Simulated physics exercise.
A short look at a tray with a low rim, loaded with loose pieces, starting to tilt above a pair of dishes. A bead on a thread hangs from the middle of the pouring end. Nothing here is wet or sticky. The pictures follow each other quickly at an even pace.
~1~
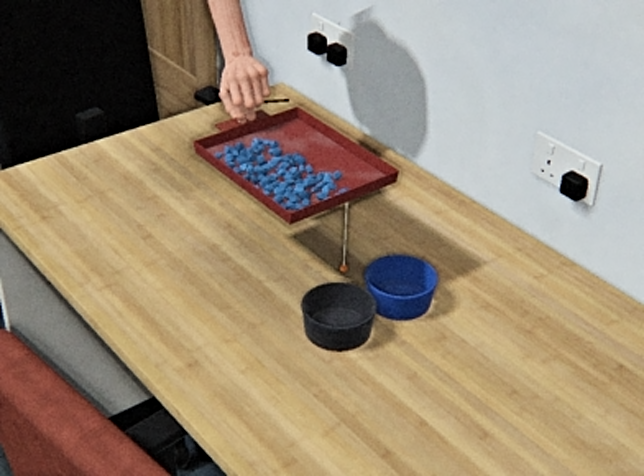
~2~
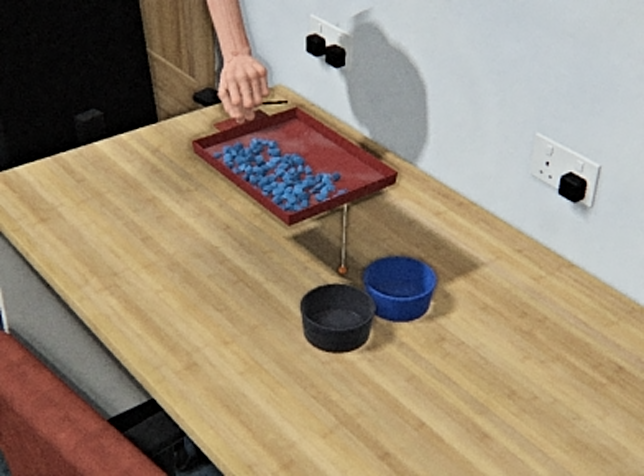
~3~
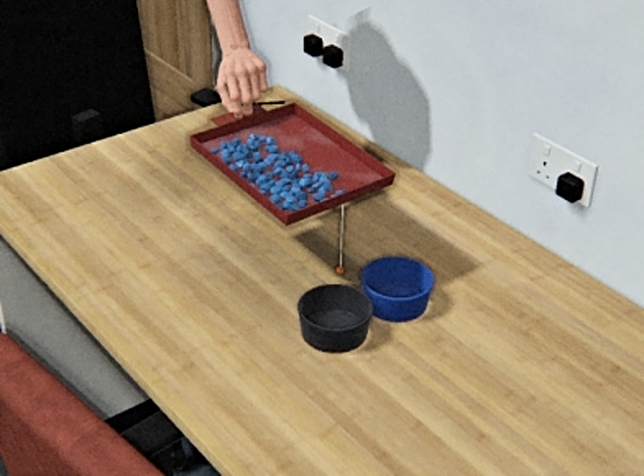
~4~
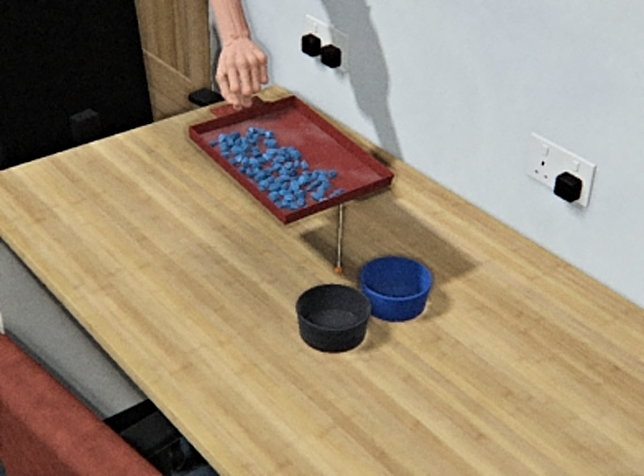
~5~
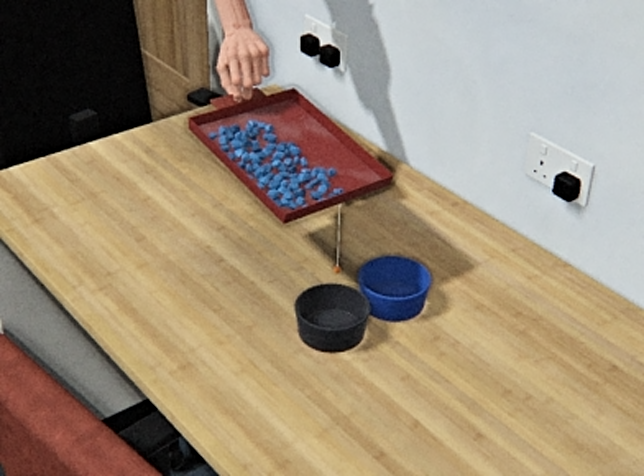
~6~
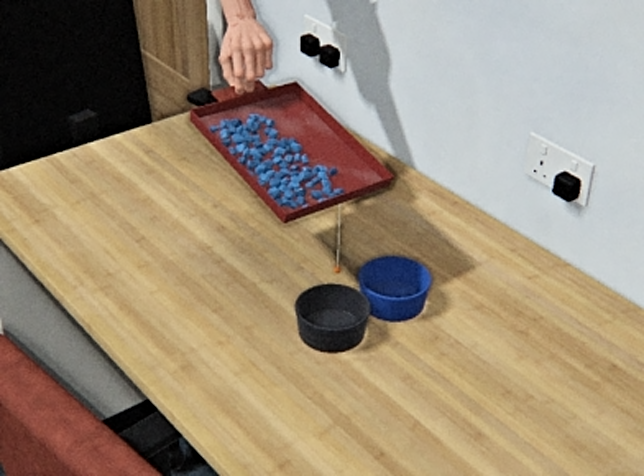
A red tray of small blue stones, with a hand at its far end, tilted slightly toward its right corner above a black dish and a blue dish, while a bead hung below on a thread.
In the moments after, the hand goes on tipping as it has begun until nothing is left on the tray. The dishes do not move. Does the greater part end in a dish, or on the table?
They take more than half between them.
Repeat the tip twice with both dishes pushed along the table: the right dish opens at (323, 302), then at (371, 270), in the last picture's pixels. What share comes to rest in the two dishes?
Near 20 % and 50 %.
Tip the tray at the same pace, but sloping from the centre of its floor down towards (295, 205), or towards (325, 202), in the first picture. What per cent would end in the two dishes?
Near 30 % and 80 %.
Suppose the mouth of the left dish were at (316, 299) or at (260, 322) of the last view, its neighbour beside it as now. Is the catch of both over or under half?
First over half, then less than half.
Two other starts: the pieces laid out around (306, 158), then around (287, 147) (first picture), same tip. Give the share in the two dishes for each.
First some 90, then 90 per cent.
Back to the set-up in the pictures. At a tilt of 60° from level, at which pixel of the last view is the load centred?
Near (335, 176).
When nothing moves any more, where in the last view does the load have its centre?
At about (385, 302).
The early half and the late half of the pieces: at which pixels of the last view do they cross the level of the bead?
The first part at (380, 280); the rest at (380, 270).
Soon, tray tipped steeply; all on the tray.
A while on, tray tipped right over; about a quarter on the tray; a small part in the left dish; about a third in the right dish; a small part outside both; about a quarter in the air.
Towards the end, tray tipped past a quarter turn; about a quarter in the left dish; about two thirds in the right dish; a small part outside both.
Finally, tray tipped past a quarter turn; about a quarter in the left dish; about two thirds in the right dish; a small part outside both.
